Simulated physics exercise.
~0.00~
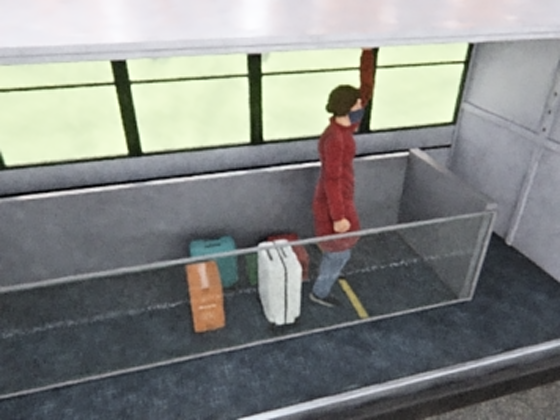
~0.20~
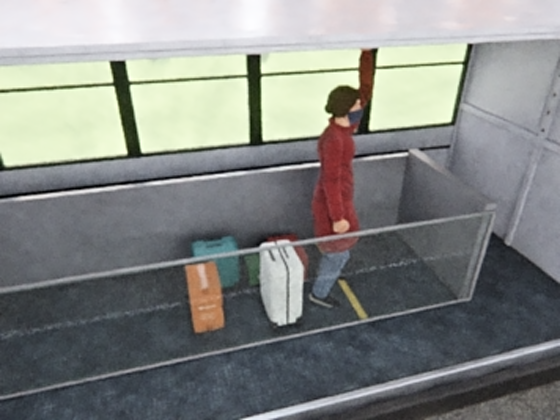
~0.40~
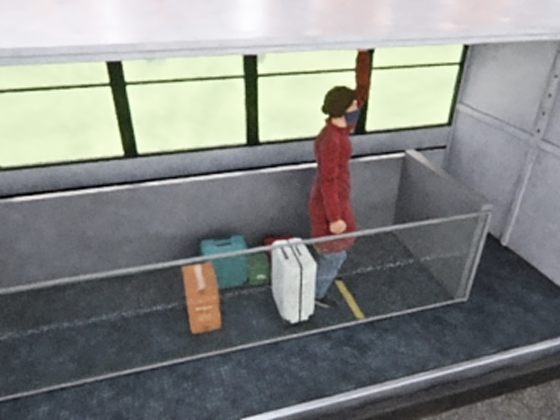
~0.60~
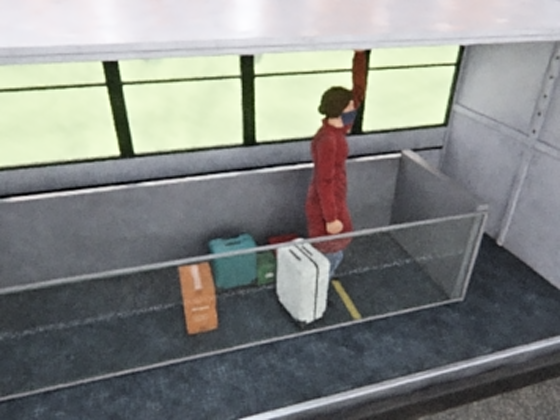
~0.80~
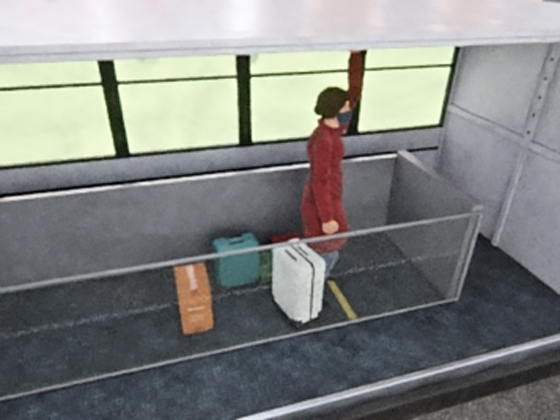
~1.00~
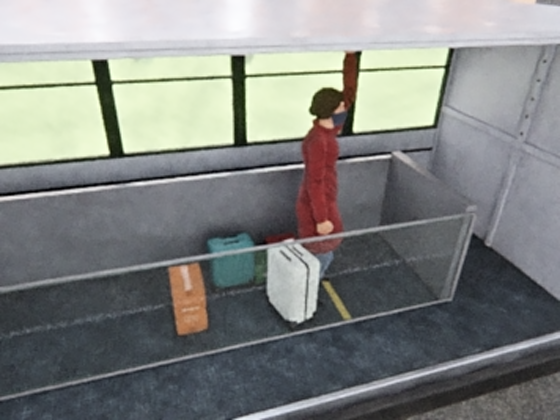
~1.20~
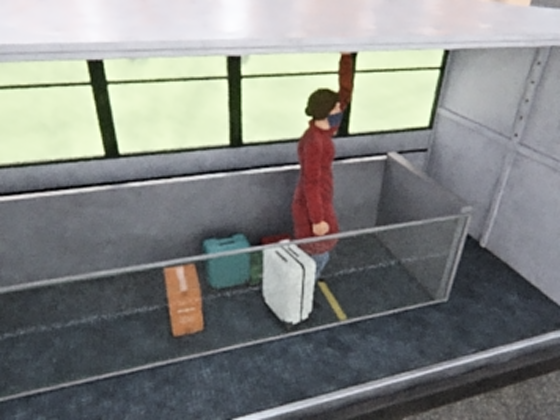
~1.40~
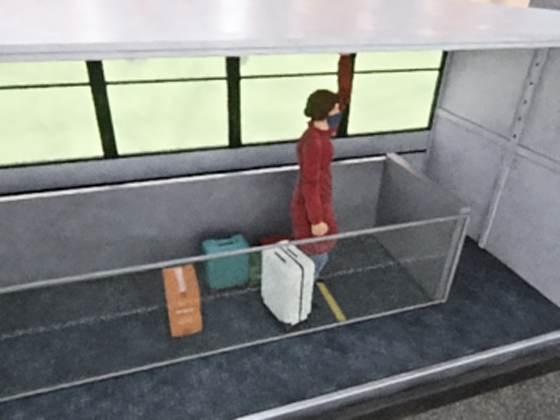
White and teal wheeled suitcases rolling right past a still orange case beside a standing traveller, stopping upright before a yellow line.
